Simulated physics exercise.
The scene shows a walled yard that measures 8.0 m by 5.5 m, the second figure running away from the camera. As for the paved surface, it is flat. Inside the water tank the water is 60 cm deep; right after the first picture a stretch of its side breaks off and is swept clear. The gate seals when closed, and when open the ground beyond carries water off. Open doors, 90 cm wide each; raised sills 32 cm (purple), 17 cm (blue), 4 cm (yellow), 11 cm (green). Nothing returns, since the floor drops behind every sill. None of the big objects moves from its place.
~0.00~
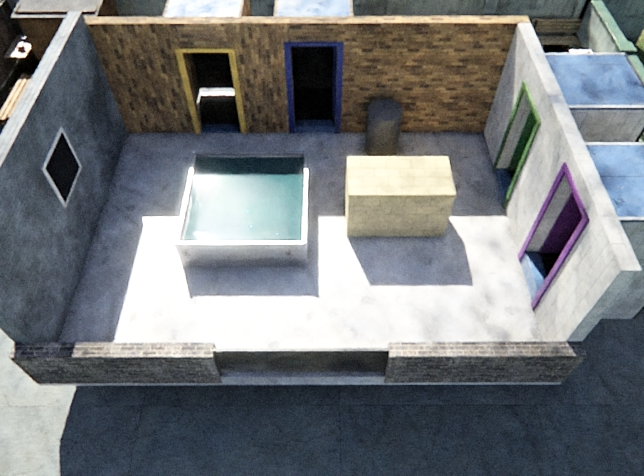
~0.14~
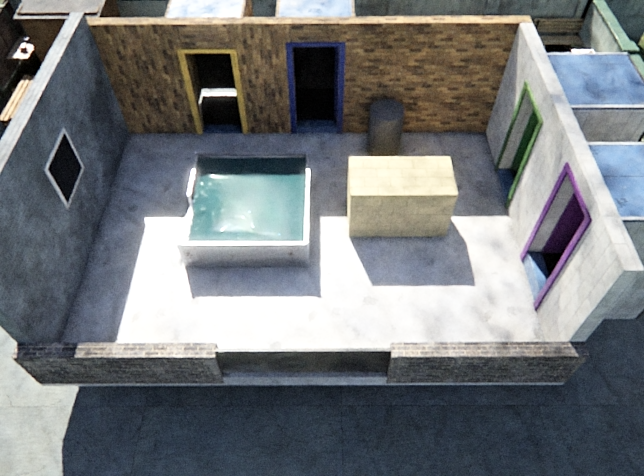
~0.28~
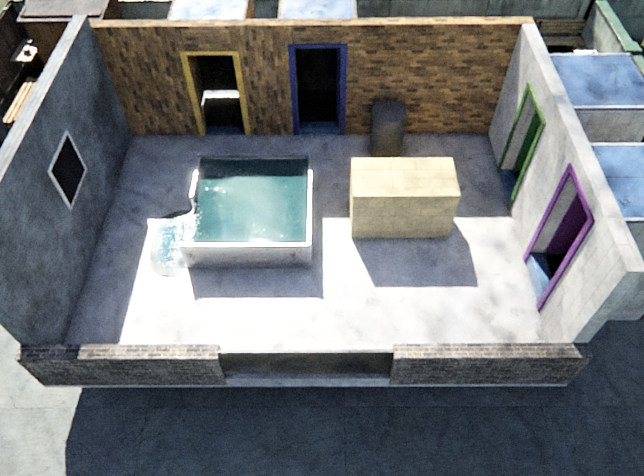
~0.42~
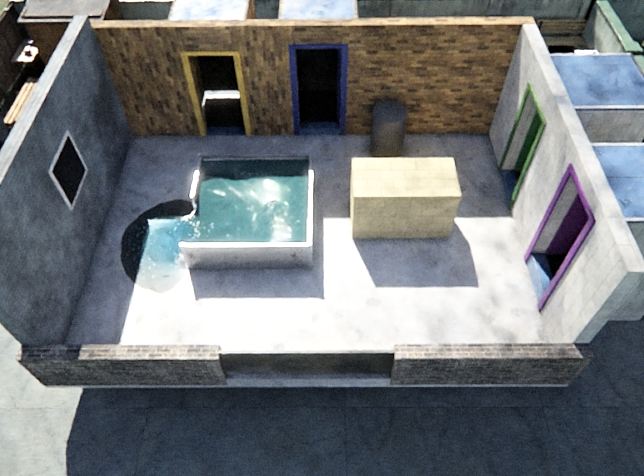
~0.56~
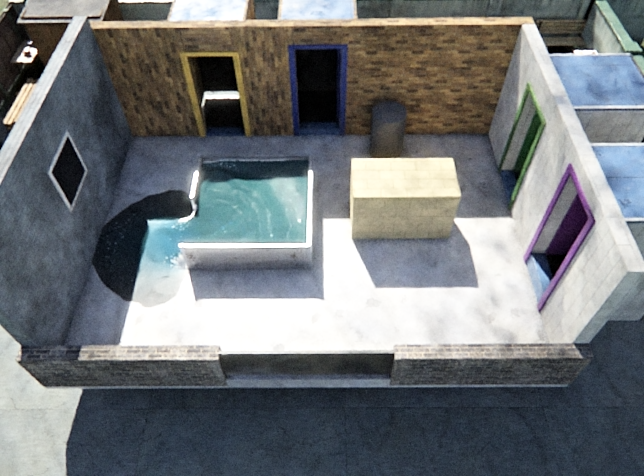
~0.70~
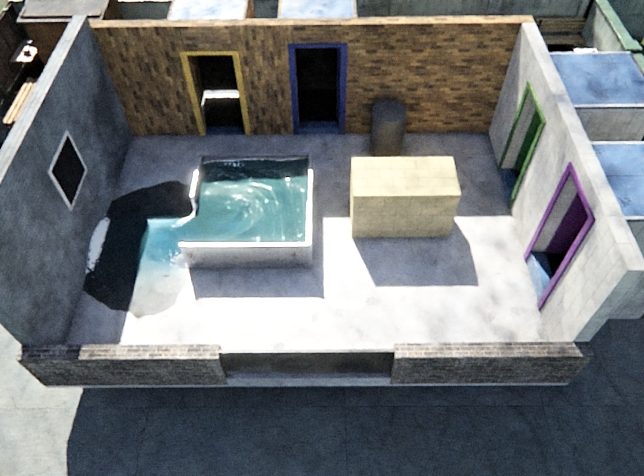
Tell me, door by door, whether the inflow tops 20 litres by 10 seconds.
At the purple door it falls short; at the blue door it falls short; at the yellow door it tops it; at the green door it falls short.
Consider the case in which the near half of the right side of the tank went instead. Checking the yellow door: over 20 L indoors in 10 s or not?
At the yellow door the limit is not exceeded.
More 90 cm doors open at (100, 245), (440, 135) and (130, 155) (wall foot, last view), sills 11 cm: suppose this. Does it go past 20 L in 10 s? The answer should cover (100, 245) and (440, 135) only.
More, less.
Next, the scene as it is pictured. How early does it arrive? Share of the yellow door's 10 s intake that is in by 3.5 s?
It comes to about 5 per cent.
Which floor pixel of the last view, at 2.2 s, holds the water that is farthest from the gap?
That lands around (132, 140) in the last picture.
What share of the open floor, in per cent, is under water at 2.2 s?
Wet share: About 20 %.
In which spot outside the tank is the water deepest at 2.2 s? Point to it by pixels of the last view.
It's at about (59, 365) in the last picture.
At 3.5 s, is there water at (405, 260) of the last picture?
By then the spot is spared.
After 1.4 s water covers 15 % of the floor and is deepest (38 cm) near (104, 257); purple door not reached, blue door not reached, yellow door not reached, green door not reached.
After 2.2 s water covers 20 % of the floor and is deepest (44 cm) near (59, 365); purple door not reached, blue door not reached, yellow door not reached, green door not reached.
After 3.5 s water covers 45 % of the floor and is deepest (30 cm) near (59, 365); purple door not reached, blue door not reached, yellow door 8 cm at the sill, 3 L in, green door not reached.
After 6.0 s water covers 85 % of the floor and is deepest (18 cm) near (59, 365); purple door 9 cm at the sill, 0 L in, blue door 4 cm at the sill, 0 L in, yellow door 7 cm at the sill, 21 L in, green door not reached.
After 10.0 s water covers 95 % of the floor and is deepest (12 cm) near (487, 136); purple door 10 cm at the sill, 0 L in, blue door 8 cm at the sill, 0 L in, yellow door 5 cm at the sill, 34 L in, green door 10 cm at the sill, 0 L in.
